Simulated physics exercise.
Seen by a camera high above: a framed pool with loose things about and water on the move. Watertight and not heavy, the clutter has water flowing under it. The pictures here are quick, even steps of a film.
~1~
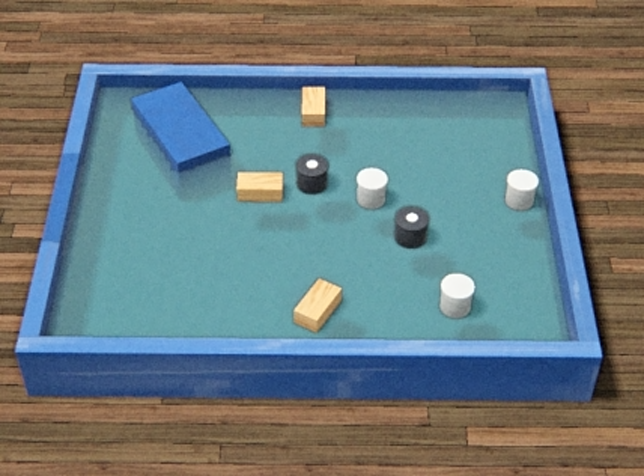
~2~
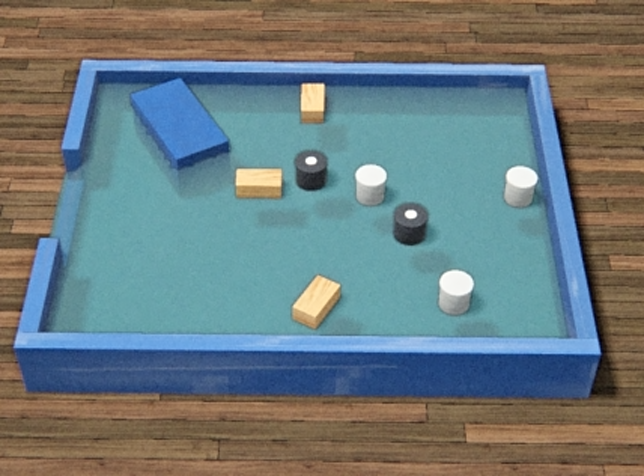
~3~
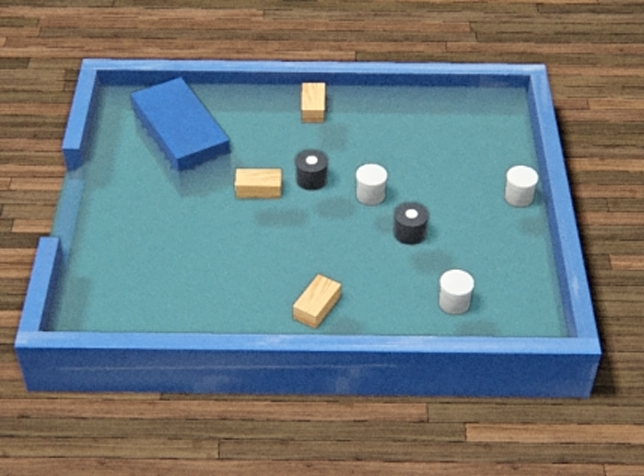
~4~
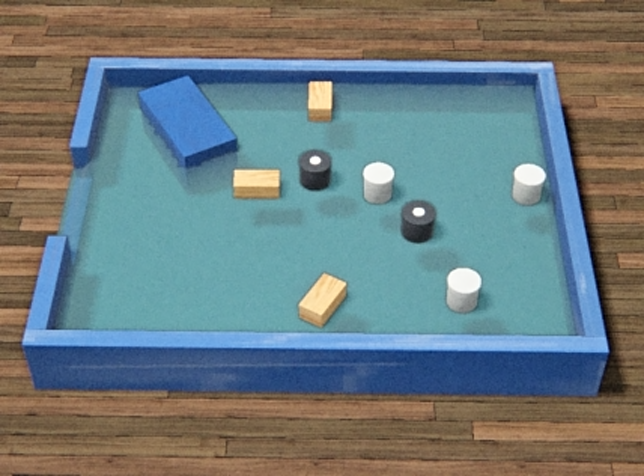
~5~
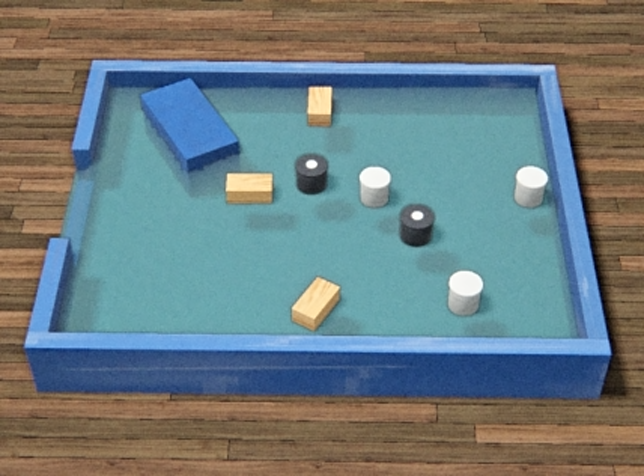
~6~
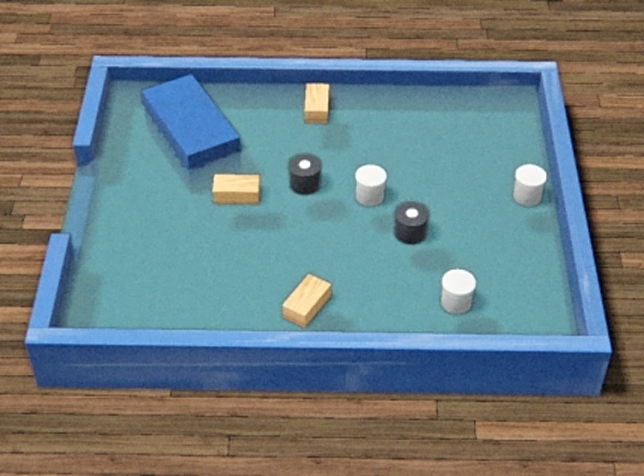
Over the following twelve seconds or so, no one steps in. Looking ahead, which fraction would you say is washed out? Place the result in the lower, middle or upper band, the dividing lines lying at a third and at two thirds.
Lower band.
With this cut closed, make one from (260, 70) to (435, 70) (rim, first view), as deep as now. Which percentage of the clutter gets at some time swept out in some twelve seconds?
It comes to about 50 per cent.
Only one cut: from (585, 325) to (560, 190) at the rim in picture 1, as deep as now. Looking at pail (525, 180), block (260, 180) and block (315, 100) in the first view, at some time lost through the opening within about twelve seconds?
Going through them in turn: Escaped; remains behind; remains behind.
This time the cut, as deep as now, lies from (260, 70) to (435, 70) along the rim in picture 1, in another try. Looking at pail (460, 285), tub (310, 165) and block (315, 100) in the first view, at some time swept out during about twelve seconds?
The three read no escape, escape and escape, in that order.
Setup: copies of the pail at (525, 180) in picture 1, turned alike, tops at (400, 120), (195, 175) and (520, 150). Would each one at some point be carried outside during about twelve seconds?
Going one by one, I'd say it doesn't leave, then it leaves, then it doesn't leave.
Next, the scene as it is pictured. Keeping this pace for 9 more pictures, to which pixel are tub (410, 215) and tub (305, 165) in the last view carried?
Roughly (385, 222) and (247, 183).
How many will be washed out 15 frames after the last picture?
I reckon 1.
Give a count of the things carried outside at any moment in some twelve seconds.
It comes out at 2.
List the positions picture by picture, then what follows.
A block at (260, 181) floats; a tub at (312, 165), afloat; 0 of 8 have shifted, in the first picture.
A block at (259, 177), afloat; a tub at (311, 162) floats; 0 of 8 have shifted, in the second picture.
A block at (258, 178), afloat; a tub at (312, 161) floats; 0 of 8 have shifted, in the third picture.
A block at (257, 178) floats, close to its start; a tub at (315, 161), afloat; 1 of 8 have shifted, in the fourth picture.
A block at (249, 182), afloat, close to its start; a tub at (312, 165) floats, close to its start; 3 of 8 have shifted, in the fifth picture.
A block at (236, 183) floats, close to its start; a tub at (305, 165) floats, close to its start; 6 of 8 have shifted, in the sixth picture.
A moment on, 0 of 8 are out; 8 afloat.
Next, 0 of 8 are out; 8 afloat.
Later, 1 of 8 are out; 7 afloat.
In the end, 2 of 8 are out; 6 afloat.
